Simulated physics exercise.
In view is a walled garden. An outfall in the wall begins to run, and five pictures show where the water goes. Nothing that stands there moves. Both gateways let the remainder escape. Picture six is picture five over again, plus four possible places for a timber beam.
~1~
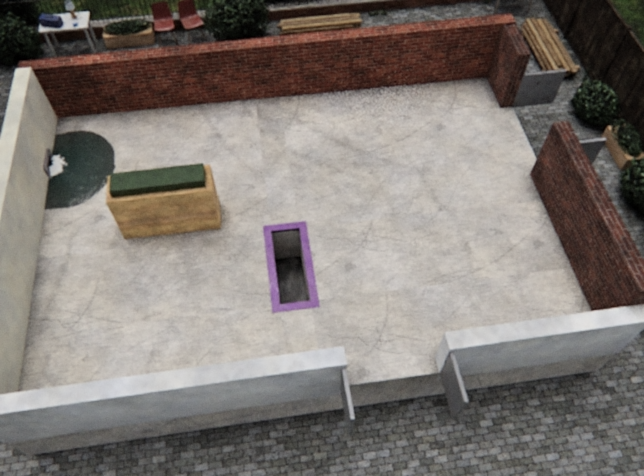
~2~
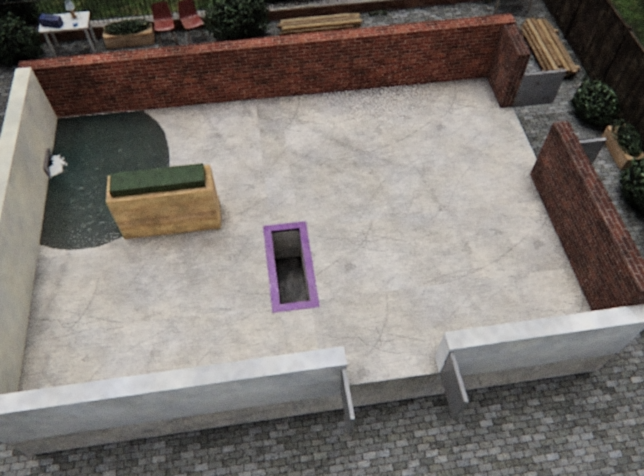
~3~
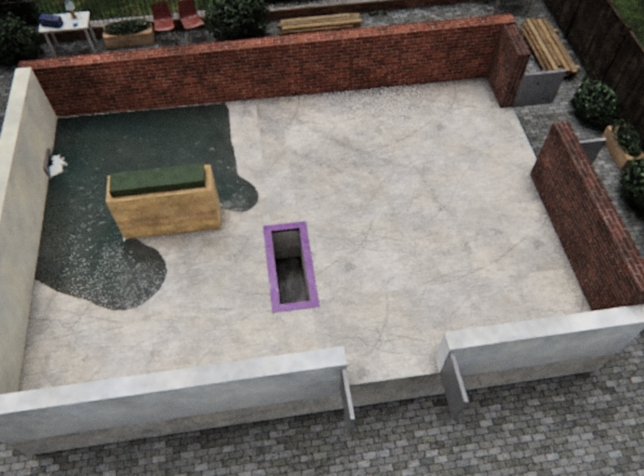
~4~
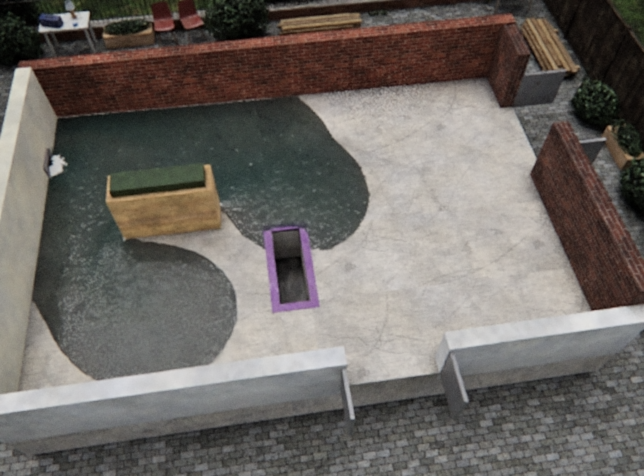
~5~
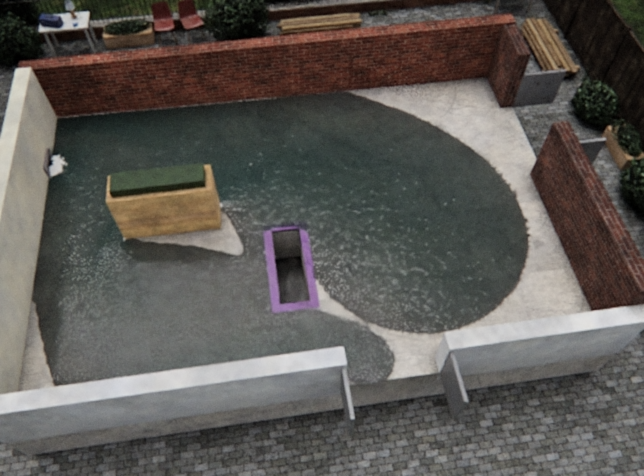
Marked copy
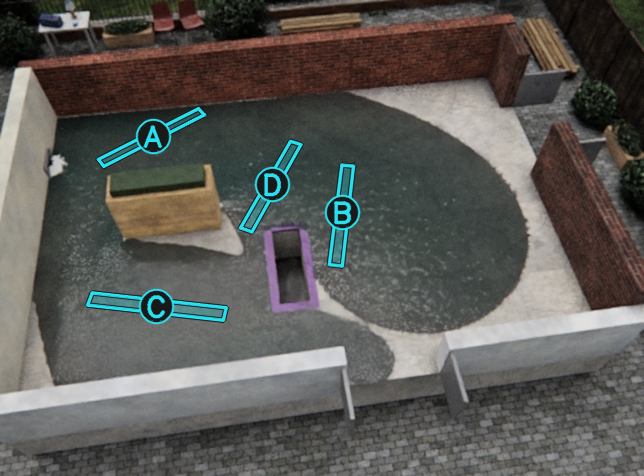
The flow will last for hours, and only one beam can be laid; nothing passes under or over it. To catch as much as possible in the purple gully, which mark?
It is B.
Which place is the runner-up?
The answer is C.
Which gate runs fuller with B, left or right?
The right one.
On the marked copy, A from (101, 162) to (201, 111); B from (335, 265) to (347, 165); C from (89, 298) to (224, 313); D from (246, 229) to (295, 142).
If A is chosen, about 11 % of the stream runs into the purple gully, about 84 % out by the gates.
If B is chosen, about 38 % of the stream runs into the purple gully, about 52 % out by the gates.
If C is chosen, about 22 % of the stream runs into the purple gully, about 74 % out by the gates.
If D is chosen, about 9 % of the stream runs into the purple gully, about 80 % out by the gates.
